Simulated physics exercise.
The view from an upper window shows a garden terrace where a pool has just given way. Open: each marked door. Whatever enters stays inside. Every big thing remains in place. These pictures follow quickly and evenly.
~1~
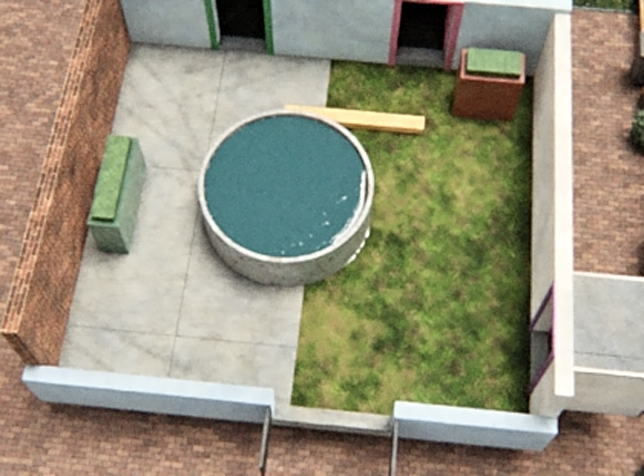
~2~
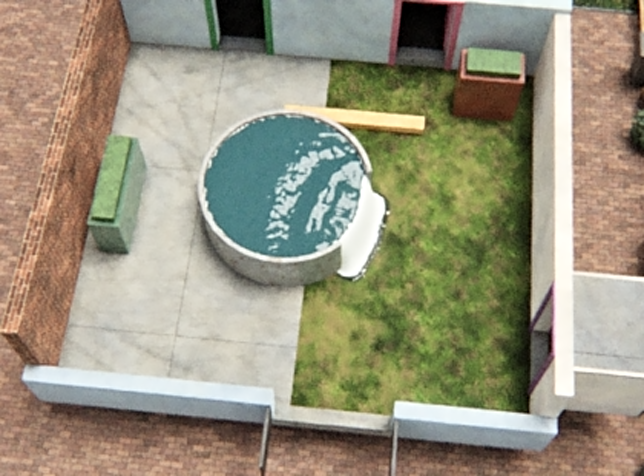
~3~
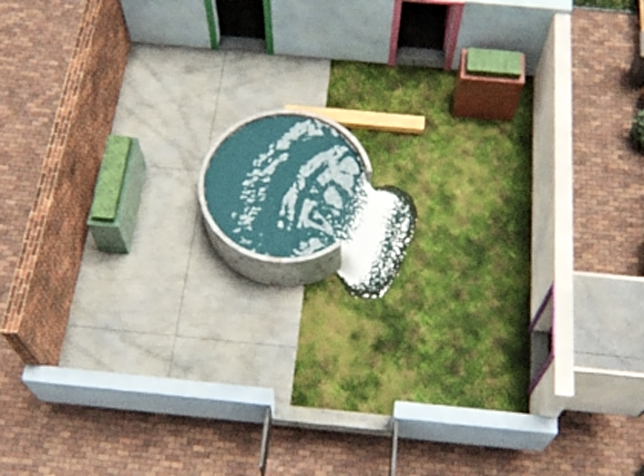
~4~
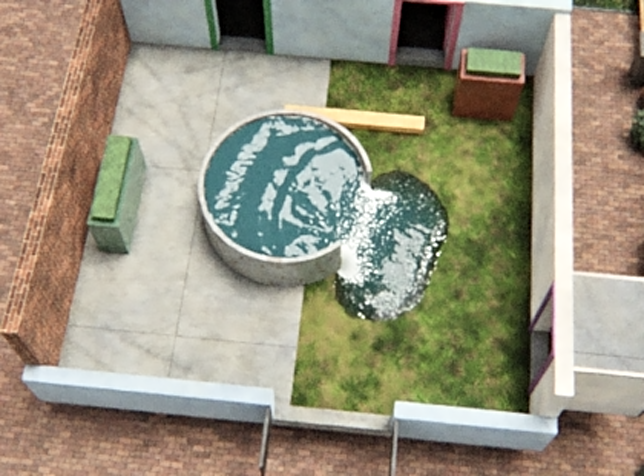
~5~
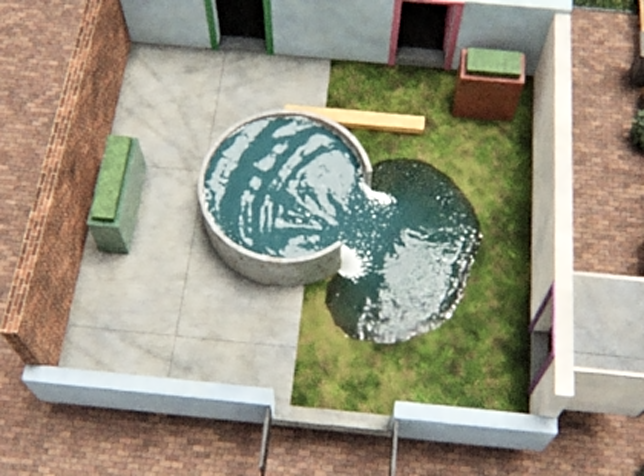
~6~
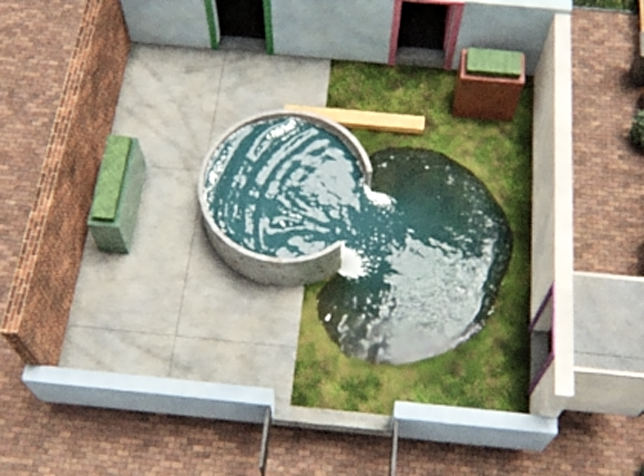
Water in the round pool on the terrace burst out through a gap in its right side, then spread across the grass in a widening dark puddle while ripples ran over the pool's surface.
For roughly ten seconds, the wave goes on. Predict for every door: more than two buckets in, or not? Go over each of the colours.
The pink door: Not more than two; the green door: Not more than two; the purple door: More than two.
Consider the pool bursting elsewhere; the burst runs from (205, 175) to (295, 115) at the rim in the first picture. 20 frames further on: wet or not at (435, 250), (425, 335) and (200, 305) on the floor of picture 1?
Untouched, untouched, soaked.
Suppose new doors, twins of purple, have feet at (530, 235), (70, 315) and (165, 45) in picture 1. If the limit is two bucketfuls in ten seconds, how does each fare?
Above, below, below.
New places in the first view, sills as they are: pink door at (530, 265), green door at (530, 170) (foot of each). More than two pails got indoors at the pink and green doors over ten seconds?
Then: Pink door goes over; green door lets more in.
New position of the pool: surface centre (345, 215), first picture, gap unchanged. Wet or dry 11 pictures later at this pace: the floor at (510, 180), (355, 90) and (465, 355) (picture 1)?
Result: Inundated; spared; inundated.
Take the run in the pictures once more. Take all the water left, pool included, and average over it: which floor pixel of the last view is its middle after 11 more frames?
I would point to (370, 244).
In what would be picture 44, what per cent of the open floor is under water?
My estimate is near 75 per cent.
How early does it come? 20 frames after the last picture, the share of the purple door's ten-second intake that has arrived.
Near 60 in a hundred.
A moment on, water covers 30 % of the floor; the pink door not reached, the green door not reached, the purple door wet at the sill, nothing in.
Next, water covers 40 % of the floor; the pink door not reached, the green door not reached, the purple door over two buckets in.
Then, water covers 45 % of the floor; the pink door not reached, the green door not reached, the purple door far over two buckets in.
Later, water covers 75 % of the floor; the pink door wet at the sill, nothing in, the green door not reached, the purple door far over two buckets in.
In the end, water covers 95 % of the floor; the pink door wet at the sill, nothing in, the green door wet at the sill, nothing in, the purple door far over two buckets in.
